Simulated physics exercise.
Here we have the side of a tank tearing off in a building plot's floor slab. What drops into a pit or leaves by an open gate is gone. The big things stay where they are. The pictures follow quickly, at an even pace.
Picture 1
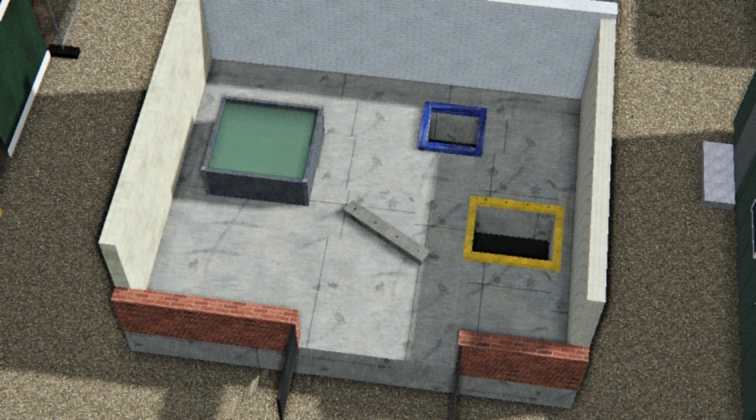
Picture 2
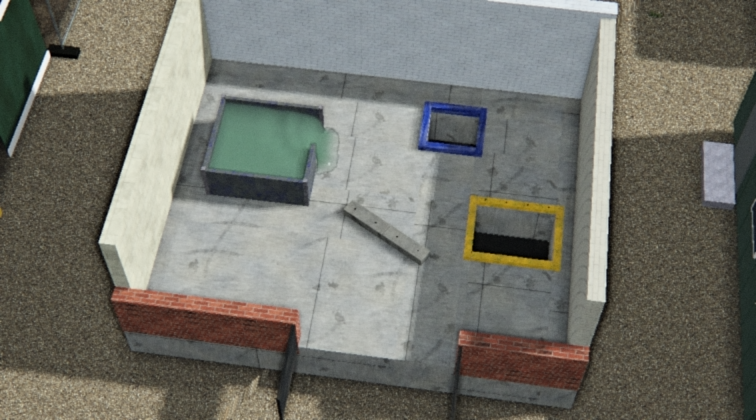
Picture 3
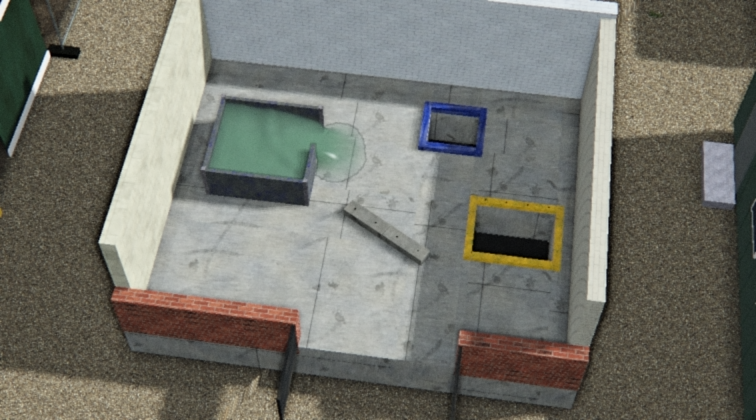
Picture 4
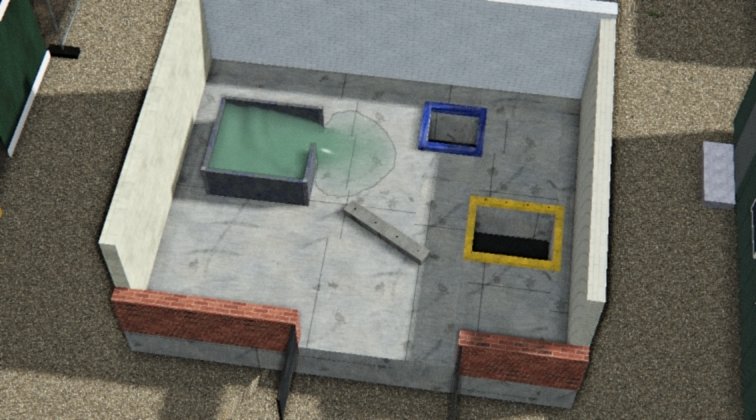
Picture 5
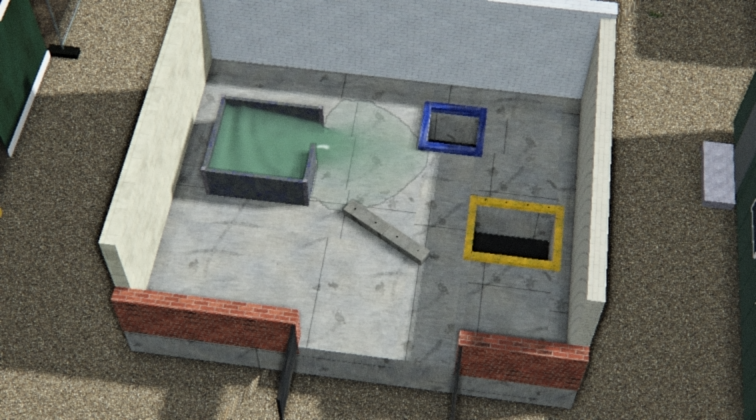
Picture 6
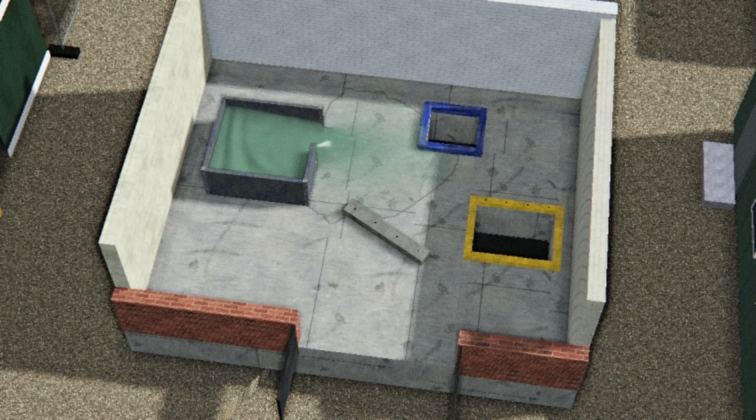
A square tank of green water stood still on a walled concrete floor until its right side tore open, and the water poured out and spread rightward in a widening, thinning sheet around the blue-framed pit.
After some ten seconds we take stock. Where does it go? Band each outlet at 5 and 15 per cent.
One by one: The gate takes between 5 and 15 %; the blue pit takes between 5 and 15 %; the yellow pit takes not even 5 %.
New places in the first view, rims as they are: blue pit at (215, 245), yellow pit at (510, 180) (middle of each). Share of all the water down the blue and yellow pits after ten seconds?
Parts in a hundred: Blue 0, yellow 8.
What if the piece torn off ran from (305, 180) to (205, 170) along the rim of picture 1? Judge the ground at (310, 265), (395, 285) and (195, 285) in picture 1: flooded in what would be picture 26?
As listed: Covered, wet, flooded.
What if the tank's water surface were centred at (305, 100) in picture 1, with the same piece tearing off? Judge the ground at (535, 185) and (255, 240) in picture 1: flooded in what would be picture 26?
In turn: Wet, free of water.
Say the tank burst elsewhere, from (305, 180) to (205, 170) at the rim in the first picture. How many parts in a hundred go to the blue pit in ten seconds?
Roughly, in per cent: Blue 0.
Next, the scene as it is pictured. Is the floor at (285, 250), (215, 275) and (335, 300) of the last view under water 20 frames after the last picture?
In that order: Dry, no water, clear.
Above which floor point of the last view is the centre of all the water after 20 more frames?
I would point to (380, 167).
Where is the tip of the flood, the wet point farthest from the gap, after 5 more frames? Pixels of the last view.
Around (560, 170).
A moment on, water covers 25 % of the floor; the gate 0 %, the blue pit 3 %, the yellow pit 0 %.
Next, water covers 30 % of the floor; the gate 0 %, the blue pit 6 %, the yellow pit 1 %.
Then, water covers 45 % of the floor; the gate 0 %, the blue pit 8 %, the yellow pit 1 %.
Later, water covers 55 % of the floor; the gate 3 %, the blue pit 8 %, the yellow pit 2 %.
In the end, water covers 70 % of the floor; the gate 10 %, the blue pit 8 %, the yellow pit 2 %.
